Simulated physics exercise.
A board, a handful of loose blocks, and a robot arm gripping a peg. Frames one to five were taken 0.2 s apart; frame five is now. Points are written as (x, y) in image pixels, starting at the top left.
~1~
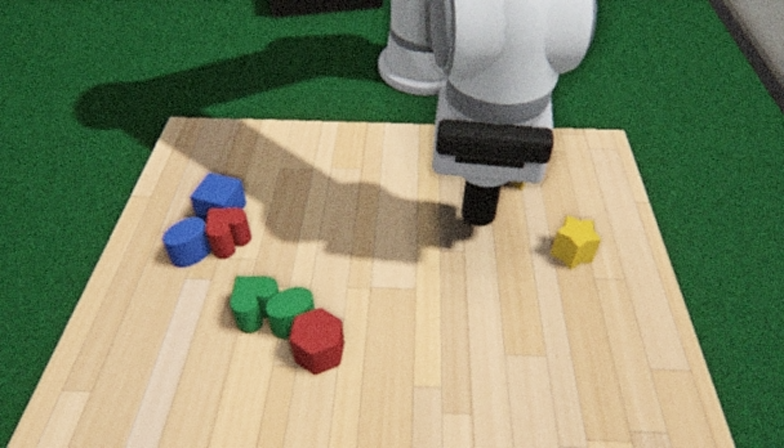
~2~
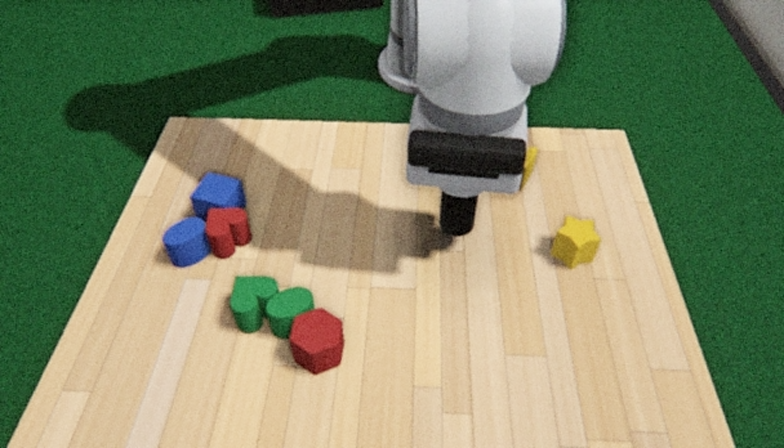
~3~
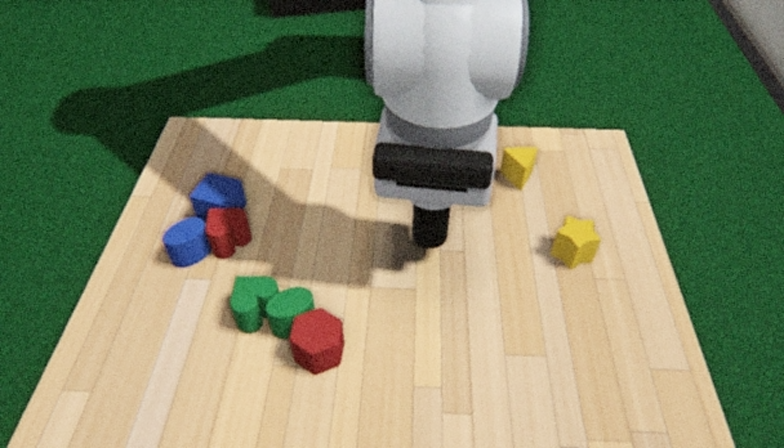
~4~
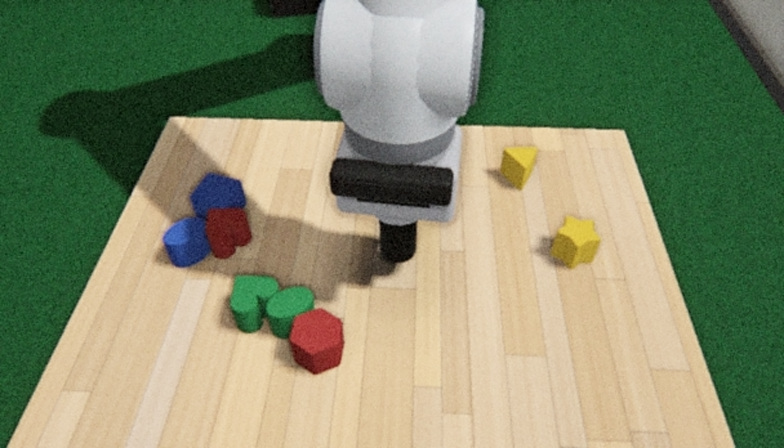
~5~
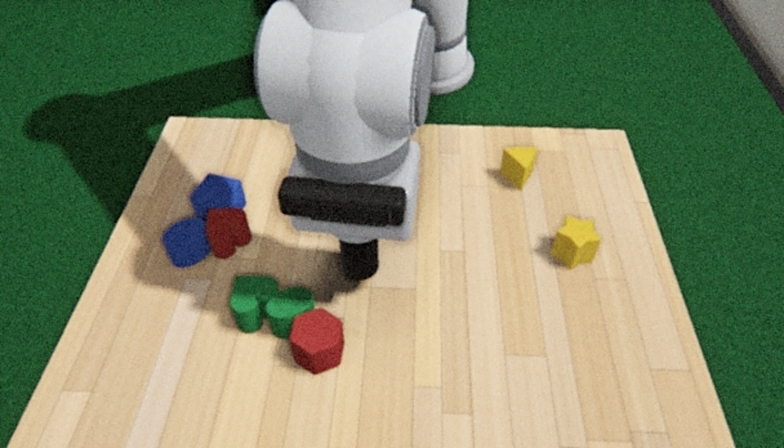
A robot arm moves its black peg left and slightly nearer, above a board of untouched blocks.
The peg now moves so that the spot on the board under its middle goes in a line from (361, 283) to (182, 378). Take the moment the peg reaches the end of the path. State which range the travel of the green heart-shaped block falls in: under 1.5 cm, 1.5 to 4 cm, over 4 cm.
It's set to move 1.5-4 cm.
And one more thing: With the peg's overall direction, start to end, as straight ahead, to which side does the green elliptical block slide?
Slides left.
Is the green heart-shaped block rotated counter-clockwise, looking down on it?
My answer is no.
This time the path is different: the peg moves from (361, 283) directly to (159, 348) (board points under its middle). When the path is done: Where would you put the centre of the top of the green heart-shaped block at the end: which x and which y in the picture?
The green heart-shaped block ends near (106, 314).
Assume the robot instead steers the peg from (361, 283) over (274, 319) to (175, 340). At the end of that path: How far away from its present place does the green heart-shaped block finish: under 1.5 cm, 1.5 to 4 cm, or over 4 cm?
If I had to pick, the green heart-shaped block travels beyond 4 cm here.
What follows on the original path. One third of the way, peg (303, 297); green elliptical block (265, 316).
Two thirds of the way, peg (241, 328); green heart-shaped block (218, 292), turned 50° clockwise; green elliptical block (203, 355), turned 25° anticlockwise.
At the end, peg (174, 362); green heart-shaped block (217, 292), turned 55° clockwise; green elliptical block (153, 400), turned 75° anticlockwise; red hexagonal block unmoved.
